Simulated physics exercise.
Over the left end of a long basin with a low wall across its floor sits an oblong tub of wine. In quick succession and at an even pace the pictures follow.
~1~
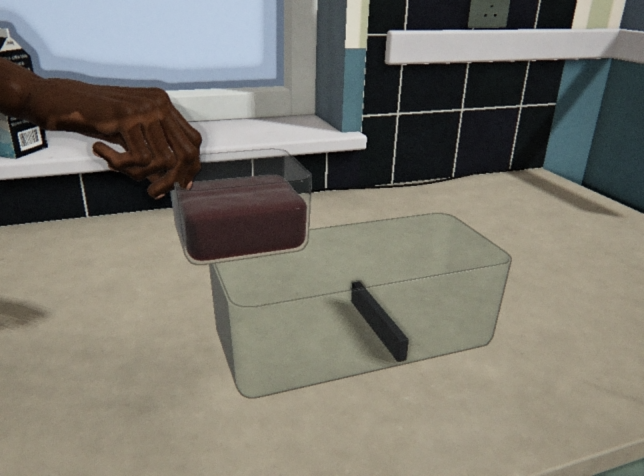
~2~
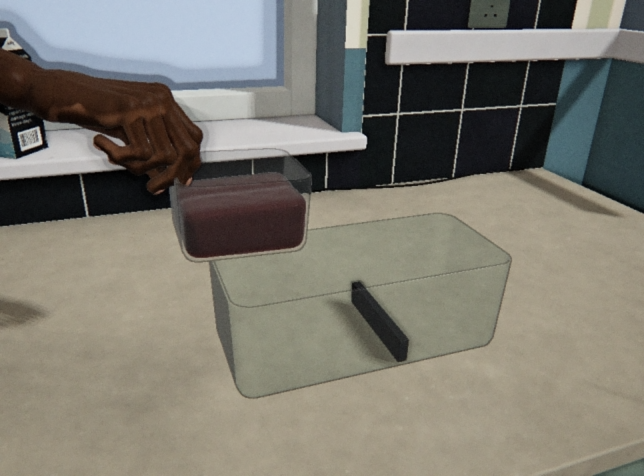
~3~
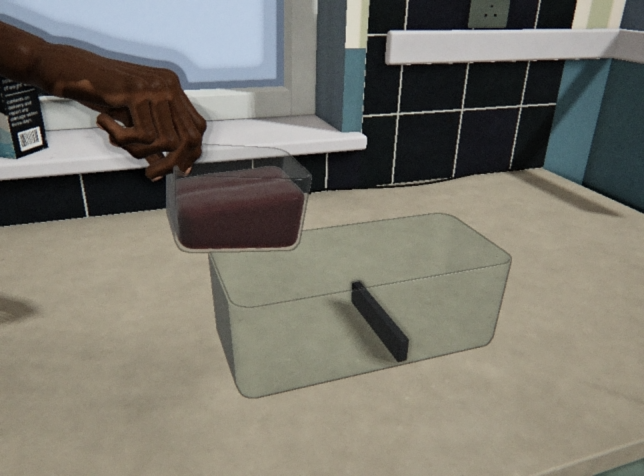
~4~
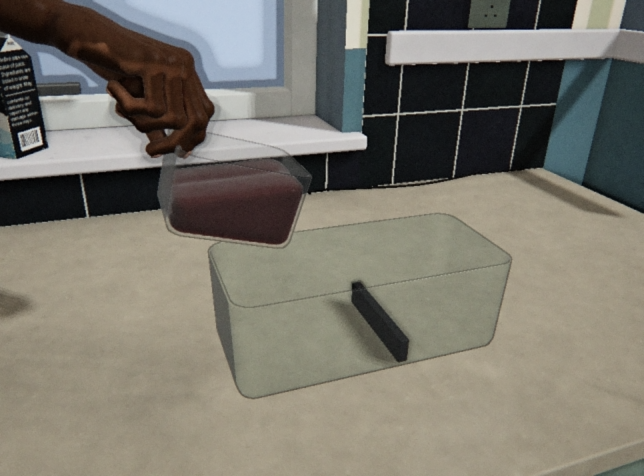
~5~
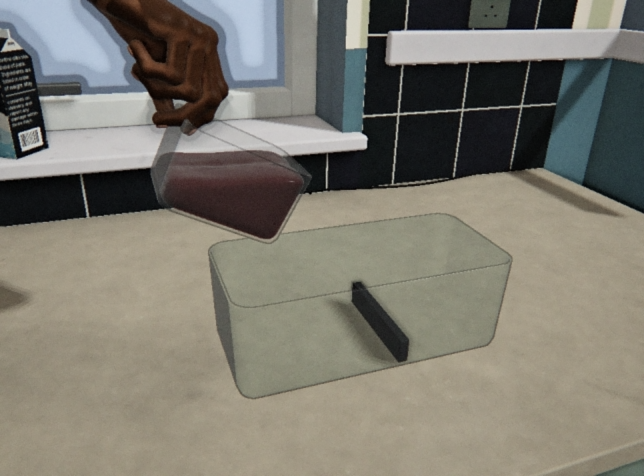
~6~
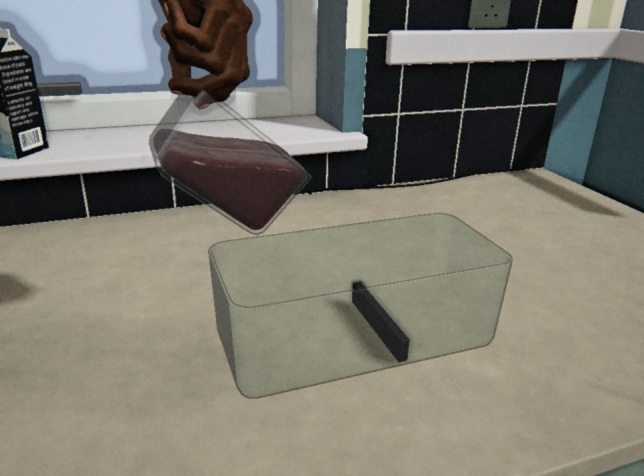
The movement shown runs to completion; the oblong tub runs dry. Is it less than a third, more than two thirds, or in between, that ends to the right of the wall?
The share right of the wall ends up within a third to two thirds.
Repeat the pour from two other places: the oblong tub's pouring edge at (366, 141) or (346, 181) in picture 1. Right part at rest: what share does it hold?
First try: About 60 %; second try: About 65 %.
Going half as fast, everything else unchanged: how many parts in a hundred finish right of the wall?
I'd estimate some 45 percent.
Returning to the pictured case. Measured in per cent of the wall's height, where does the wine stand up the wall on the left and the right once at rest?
The left reads 30 in a hundred and the right 50 in a hundred.
A moment on, the tilt is 110° and 33 per cent is still to pour, 9 is left of the wall and 0 right of it.
Next, the tilt is 116° and 1 per cent is still to pour, 21 is left of the wall and 66 right of it.
Then the tilt is 116° and 0 per cent is still to pour, 32 is left of the wall and 45 right of it.
Later the tilt is 116° and 0 per cent is still to pour, 44 is left of the wall and 48 right of it.
At rest 44 per cent lies left of the wall, 48 right of it and 8 outside.
